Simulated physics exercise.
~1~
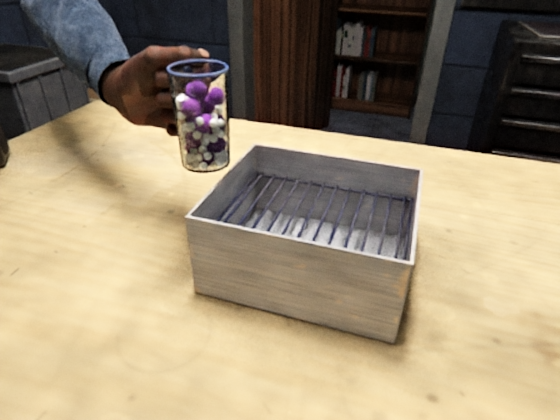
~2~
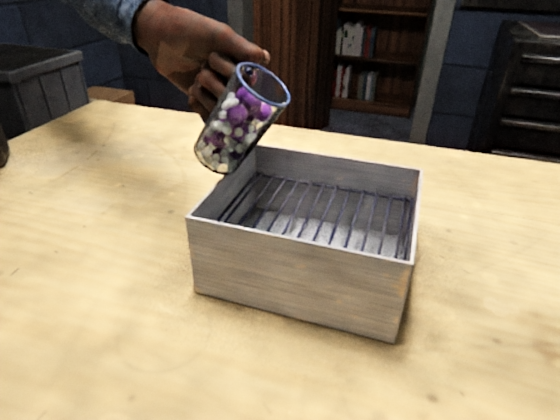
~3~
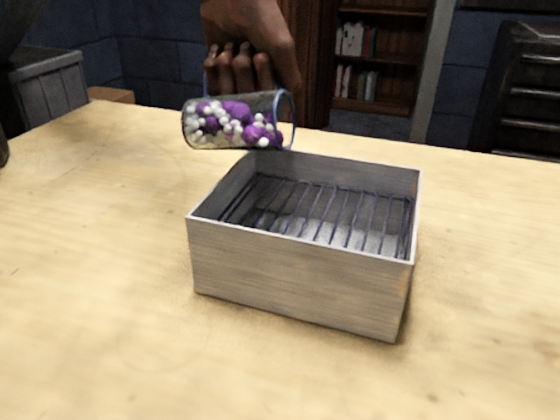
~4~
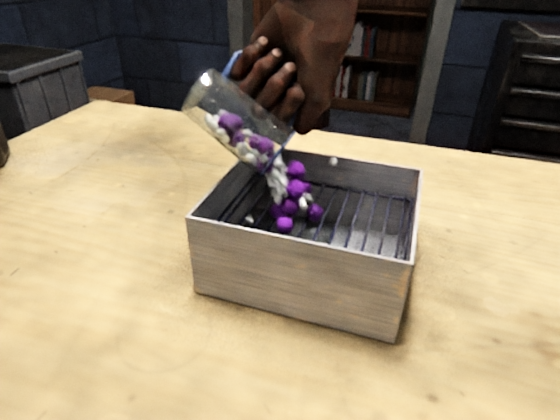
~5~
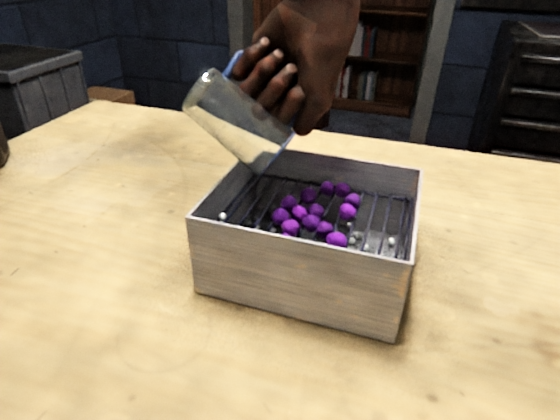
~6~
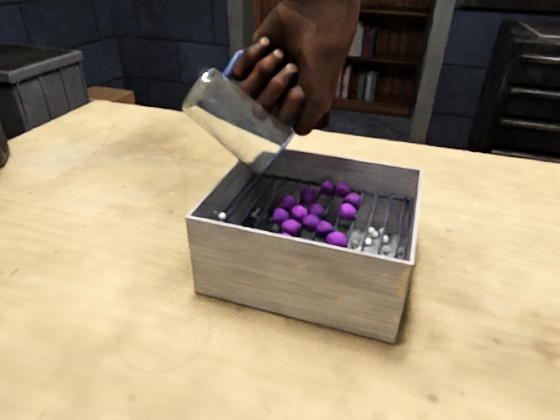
The footage shows a hand tilting a clear cup of purple and white pieces over an open box with wires across it, then tipping it upside down until it empties. The purple pieces stay on the wires, while nearly all the smaller white ones drop through.
